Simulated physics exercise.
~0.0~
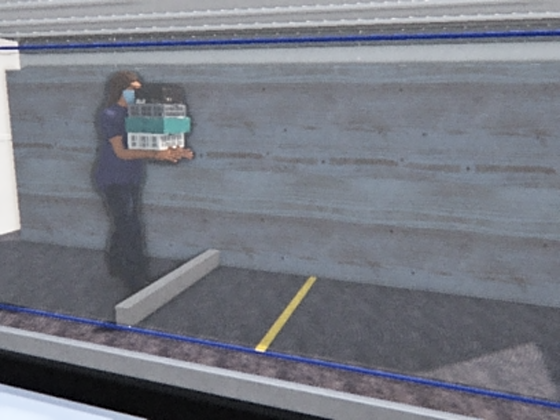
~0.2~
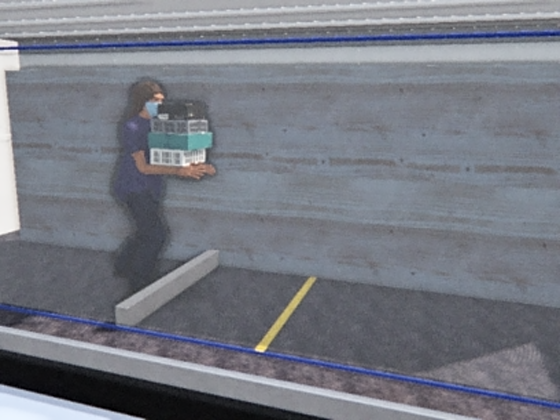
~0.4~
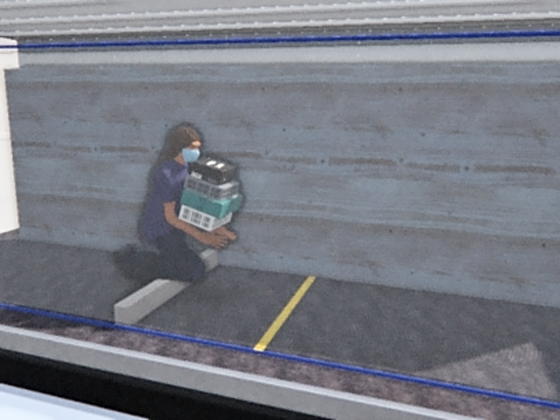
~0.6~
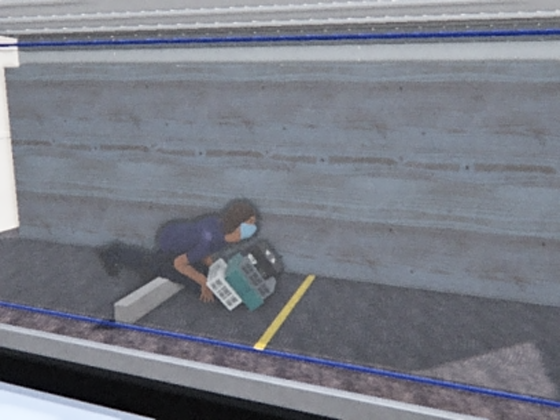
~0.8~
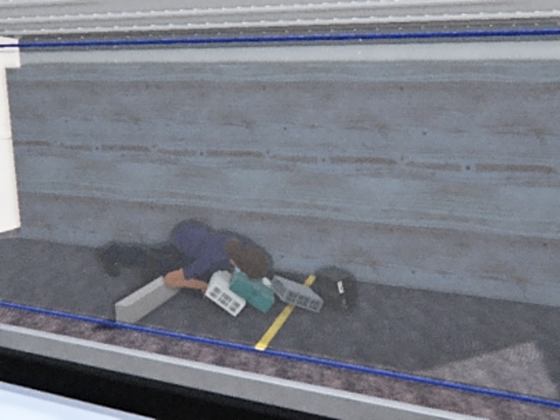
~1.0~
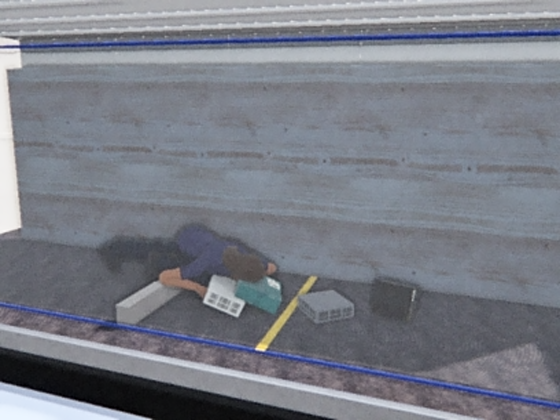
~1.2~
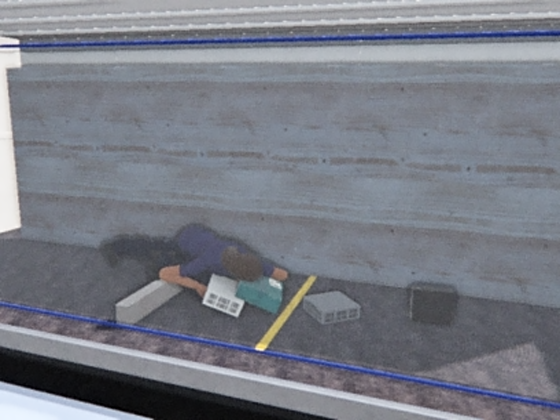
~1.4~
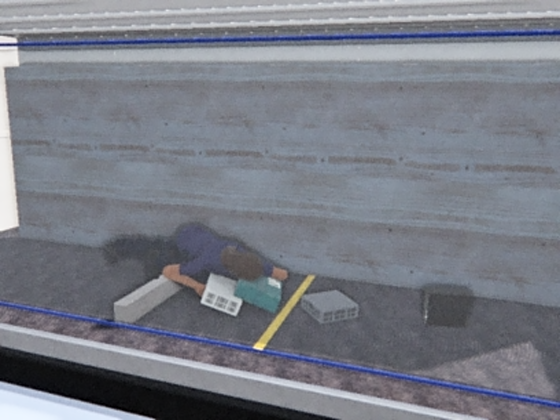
A masked person carrying a stack of crates and a black box tipped forward over a low rail and sprawled on the ground, spilling the load; the grey crate and black box slid past the yellow line, while the head, white crate and teal box stayed short.
